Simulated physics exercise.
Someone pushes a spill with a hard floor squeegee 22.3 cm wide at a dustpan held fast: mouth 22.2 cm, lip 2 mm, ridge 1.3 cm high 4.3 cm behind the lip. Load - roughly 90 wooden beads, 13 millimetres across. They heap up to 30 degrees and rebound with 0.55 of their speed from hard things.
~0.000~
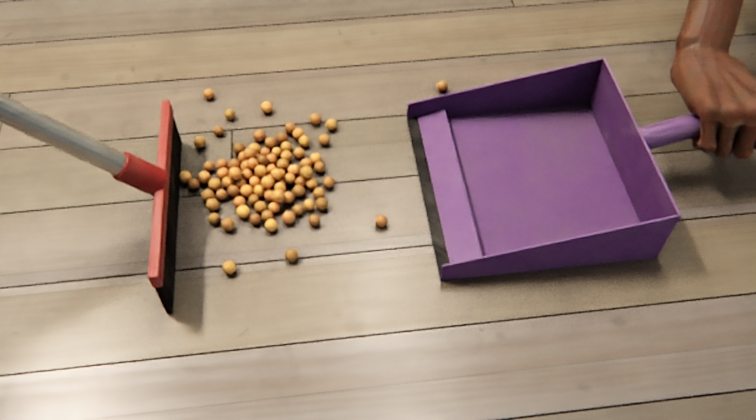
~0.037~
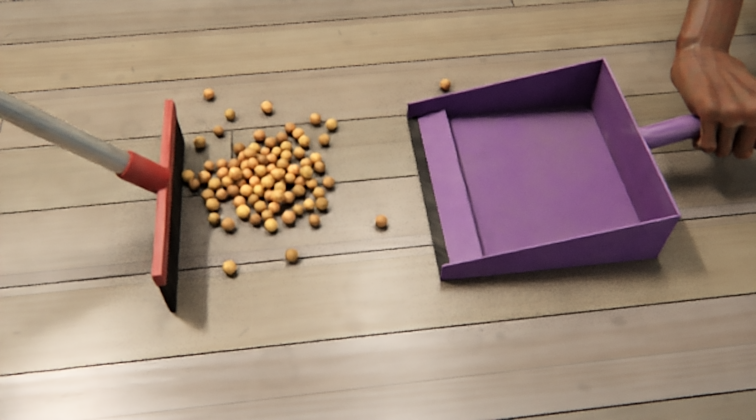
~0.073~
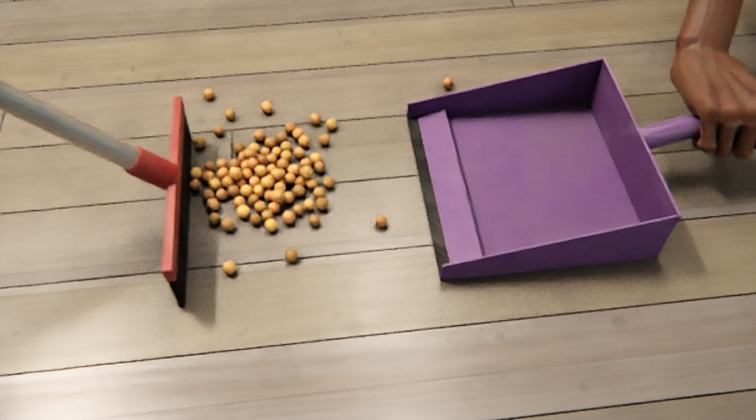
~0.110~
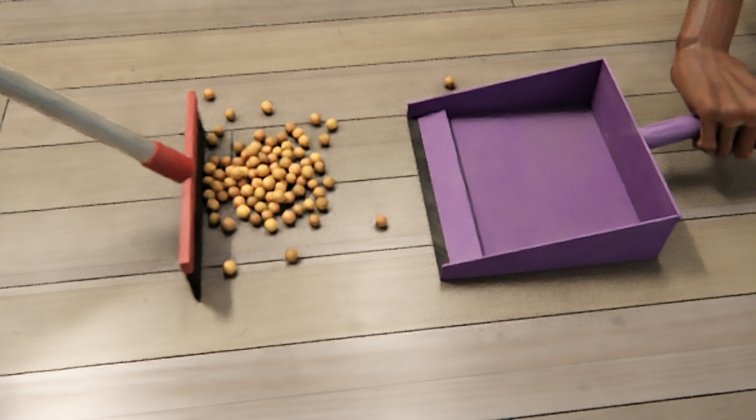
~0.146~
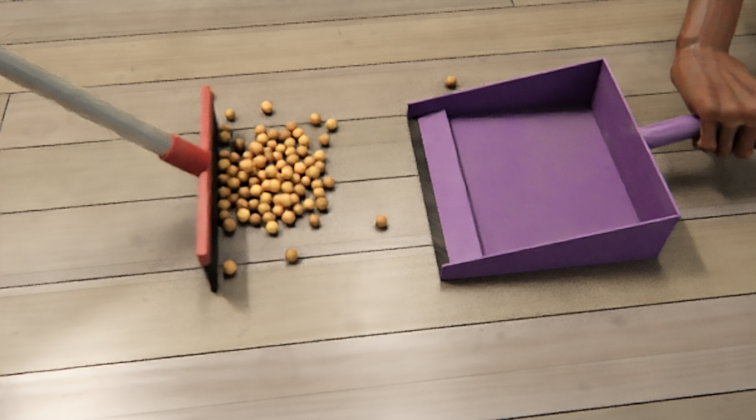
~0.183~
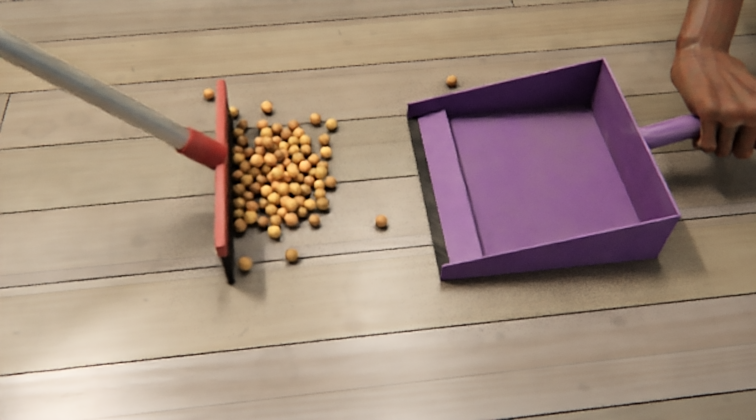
To begin with, a red squeegee with a pale handle stands left of a loose pile of small tan beads, while a hand grips a purple dustpan on the right. The squeegee slides rightward into the pile, pressing its left side closer together, as the dustpan stays still and empty.
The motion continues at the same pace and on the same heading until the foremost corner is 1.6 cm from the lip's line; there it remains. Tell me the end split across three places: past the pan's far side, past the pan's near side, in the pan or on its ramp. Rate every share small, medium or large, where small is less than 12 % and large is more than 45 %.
Ratings - past the pan's far side: Medium; past the pan's near side: Small; in the pan or on its ramp: Medium.
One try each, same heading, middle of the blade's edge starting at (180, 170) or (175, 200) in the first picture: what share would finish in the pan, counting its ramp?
I'd put it near 20 per cent for the first and near 30 per cent for the second.
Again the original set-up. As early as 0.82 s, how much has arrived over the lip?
By that time, around 35 percent.
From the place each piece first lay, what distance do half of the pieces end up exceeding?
About 20 cm.
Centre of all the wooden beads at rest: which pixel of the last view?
(429, 139) or so.
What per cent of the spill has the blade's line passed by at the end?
Around 10 in a hundred.
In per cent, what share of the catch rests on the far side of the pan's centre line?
Some 80 per cent.
Then, at 0.40 s, middle of the blade 11 cm from the lip; 0 % over the lip, far side 20 %, near side 0 %.
After 0.55 s, middle of the blade 5 cm from the lip; 10 % over the lip, far side 30 %, near side 0 %.
After 0.82 s, middle of the blade 2 cm from the lip; 35 % over the lip, far side 35 %, near side 0 %.
By 1.4 s all is still; far side 35 %, near side 0 %, pan 35 %, in front of the lip or behind the blade 30 %.
